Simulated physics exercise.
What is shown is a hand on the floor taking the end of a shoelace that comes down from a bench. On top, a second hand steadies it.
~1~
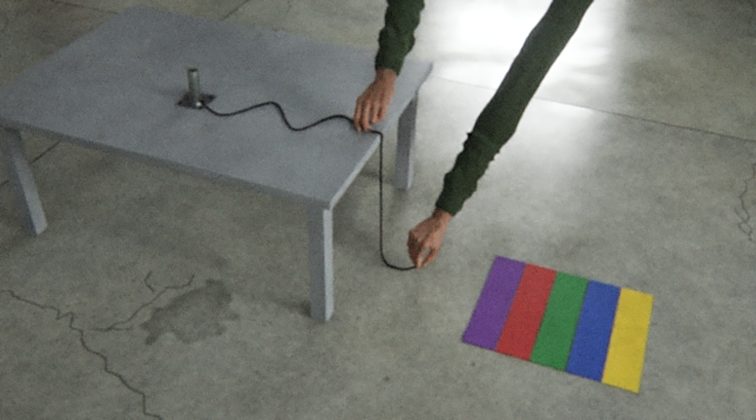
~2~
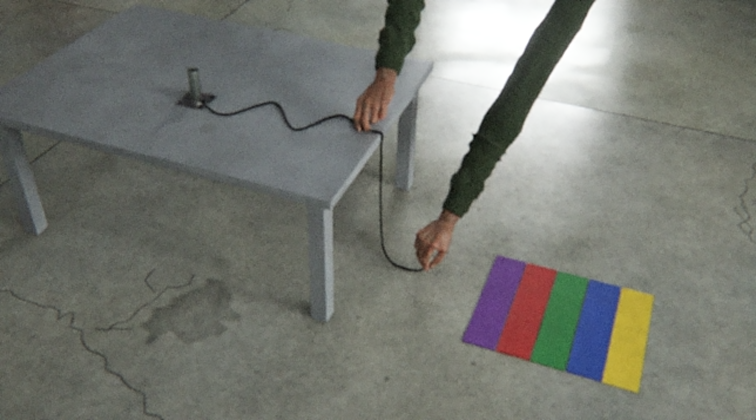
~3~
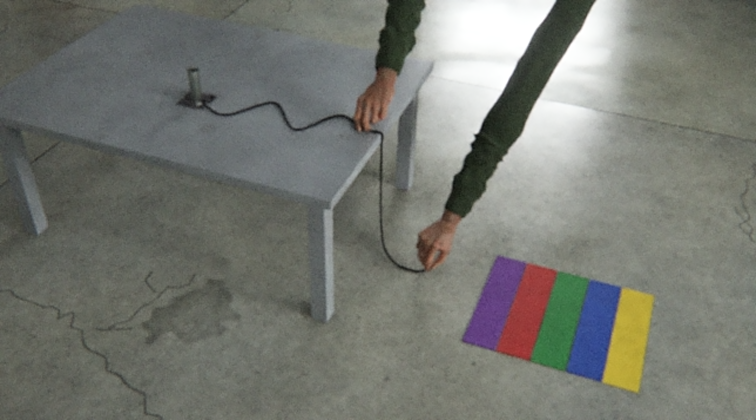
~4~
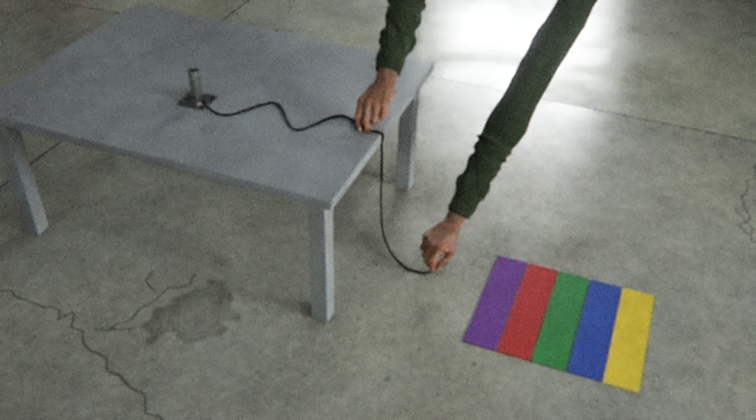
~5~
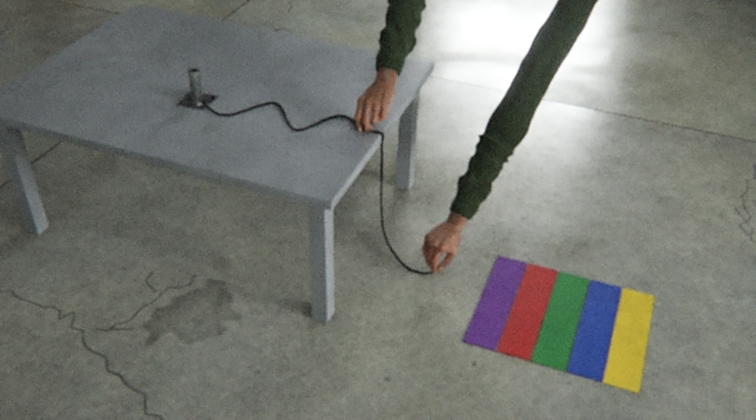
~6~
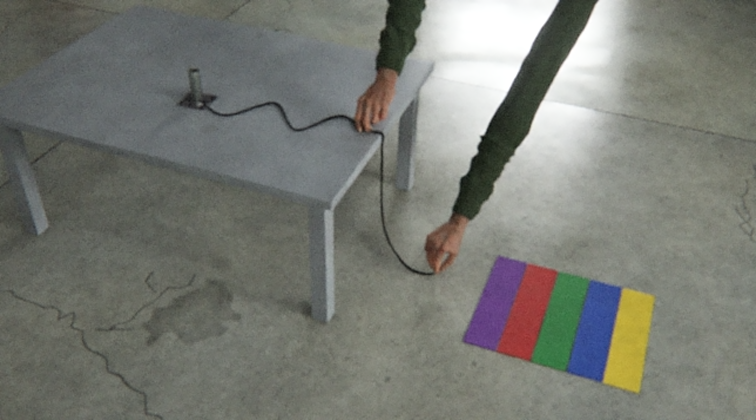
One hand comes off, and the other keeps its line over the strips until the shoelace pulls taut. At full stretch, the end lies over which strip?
Over the blue strip.
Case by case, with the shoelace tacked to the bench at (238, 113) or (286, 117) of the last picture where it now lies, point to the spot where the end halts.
In that order: (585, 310) and (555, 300).
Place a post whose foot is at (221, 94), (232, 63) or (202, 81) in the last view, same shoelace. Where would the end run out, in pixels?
The places come out near (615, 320), (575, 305) and (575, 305).
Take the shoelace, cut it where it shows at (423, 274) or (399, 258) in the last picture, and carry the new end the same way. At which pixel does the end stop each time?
Roughly (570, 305), then roughly (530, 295).
Early on, end near (536, 296); over red.
Midway, end near (574, 306); over green.
At the end of the slack, end near (596, 313); over blue. It halts on the blue strip.
